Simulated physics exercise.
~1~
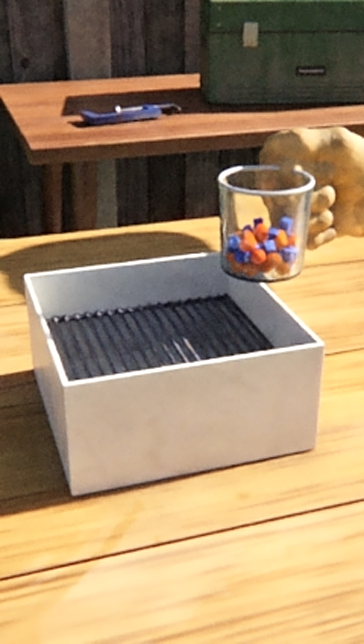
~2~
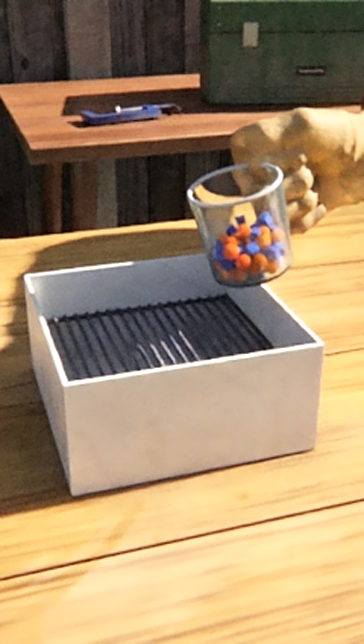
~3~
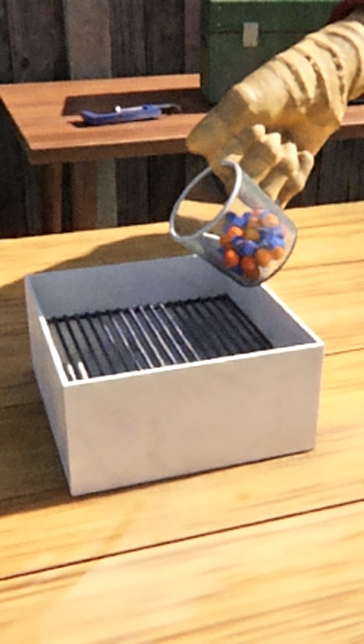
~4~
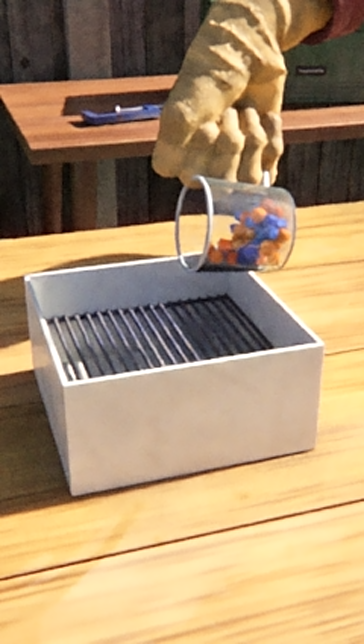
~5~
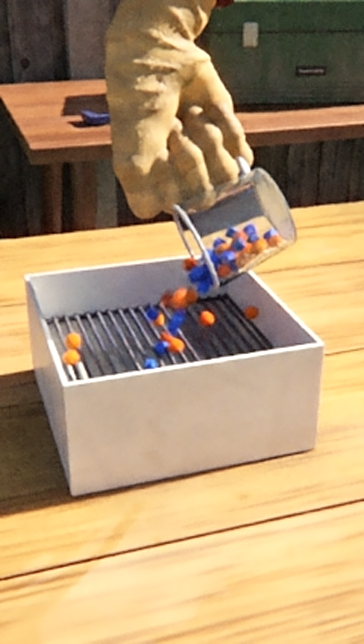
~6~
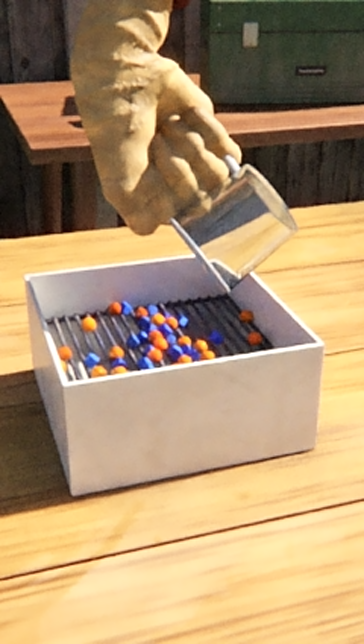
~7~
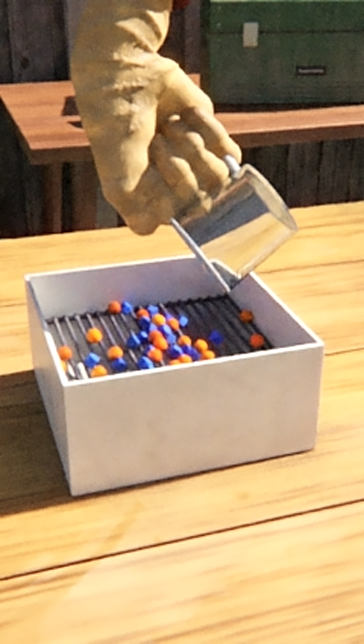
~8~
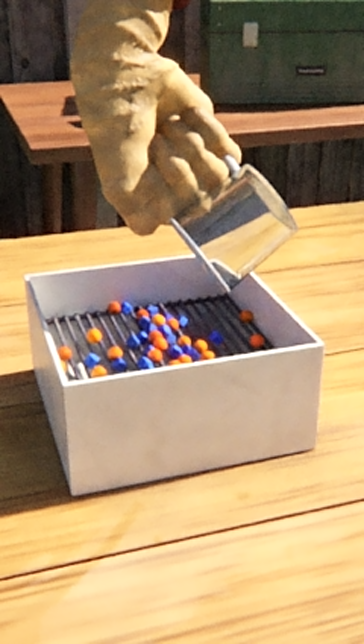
Gloved hand tipping orange and blue bits from a clear cup onto a rack in a white box, all resting on top.
